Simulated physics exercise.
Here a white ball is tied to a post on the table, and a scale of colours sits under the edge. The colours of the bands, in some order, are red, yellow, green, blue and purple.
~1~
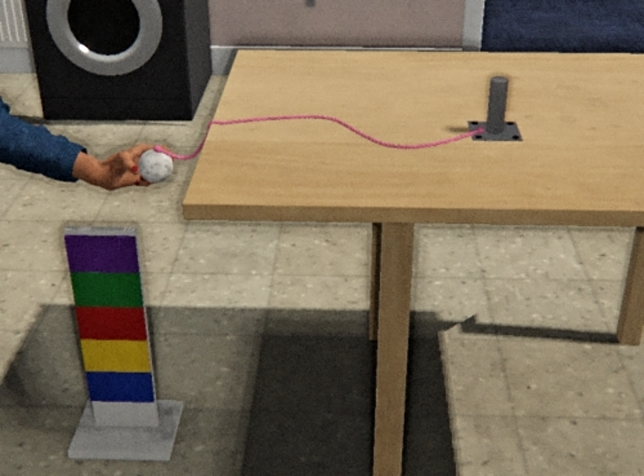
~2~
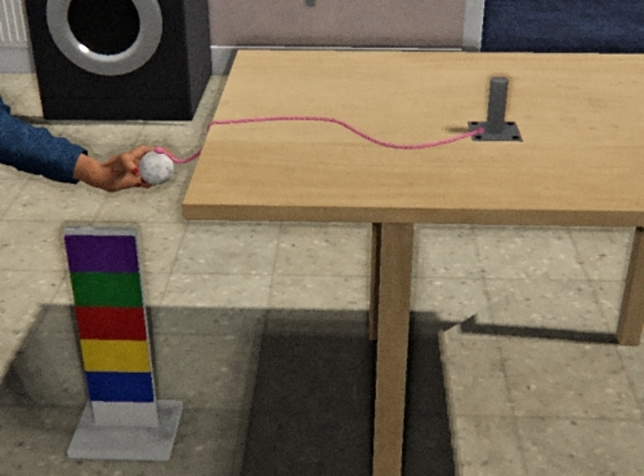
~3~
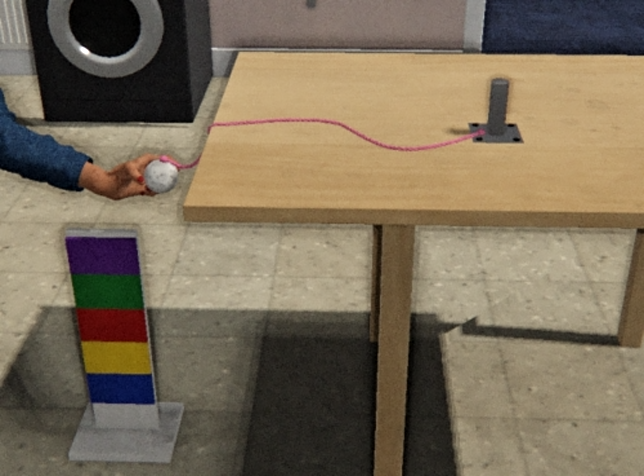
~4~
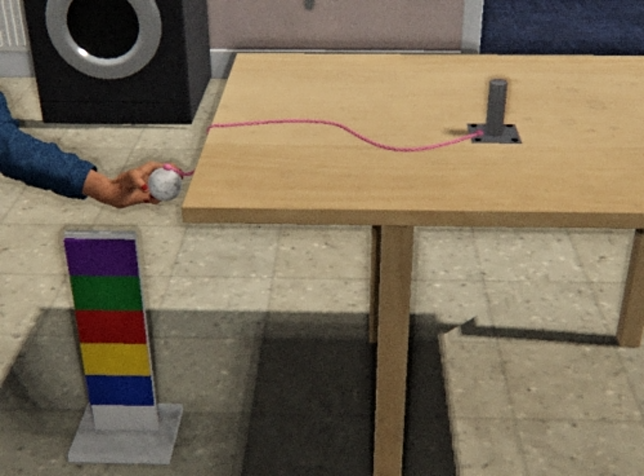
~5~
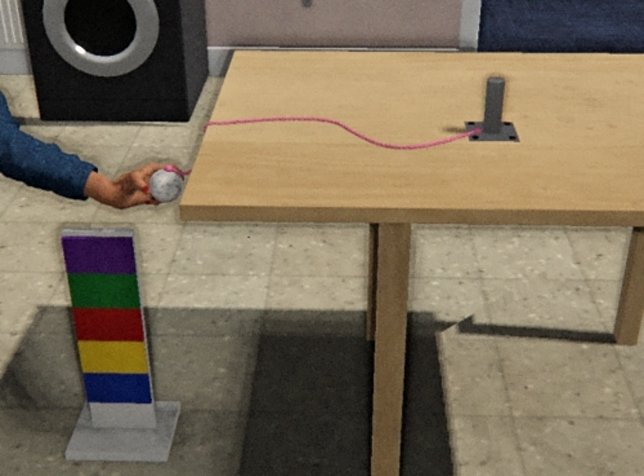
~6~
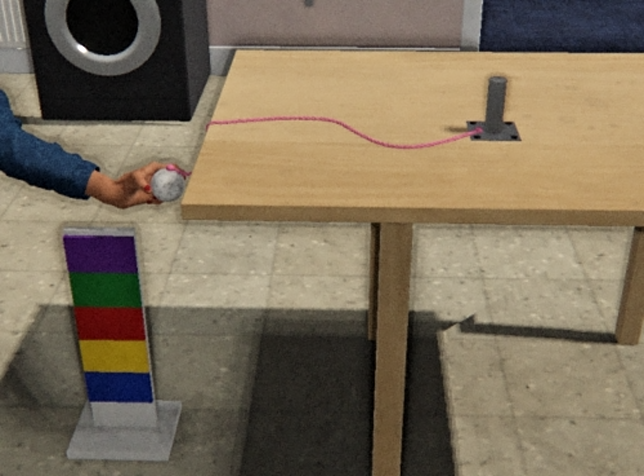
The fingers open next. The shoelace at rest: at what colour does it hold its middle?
The colour is purple.
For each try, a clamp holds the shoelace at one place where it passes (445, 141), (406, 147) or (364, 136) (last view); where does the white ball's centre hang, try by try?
Approximately (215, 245), (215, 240) and (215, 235), respectively.
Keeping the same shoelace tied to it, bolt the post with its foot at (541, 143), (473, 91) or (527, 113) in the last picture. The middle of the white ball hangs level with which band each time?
Answer, in order: No band, purple, no band.
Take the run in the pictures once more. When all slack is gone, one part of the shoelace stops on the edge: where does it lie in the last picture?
That would be the bit at (248, 121).
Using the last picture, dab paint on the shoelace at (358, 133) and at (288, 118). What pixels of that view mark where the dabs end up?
First: (332, 130). Second: (243, 130).
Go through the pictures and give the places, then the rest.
White ball (156, 166); purple (101, 255); green (106, 291); red (111, 324); yellow (116, 357); blue (120, 388), in the first frame.
White ball (156, 168); shoelace through (453, 140) (389, 146) (340, 123) (276, 119) (209, 134), in the second frame.
White ball (161, 176), in the third frame.
White ball (165, 184); shoelace through (453, 142) (388, 148) (339, 125) (275, 122) (209, 137), in the fourth frame.
White ball (166, 186), in the fifth frame.
White ball (168, 185); shoelace through (452, 140) (388, 146) (339, 123) (274, 119) (209, 134), in the sixth frame.
Soon after, ball near (178, 253); level with purple.
Then, ball near (244, 256); level with purple.
Further on, ball near (211, 259); level with purple.
At rest, ball near (216, 259); level with purple. Its middle rests at the purple band.
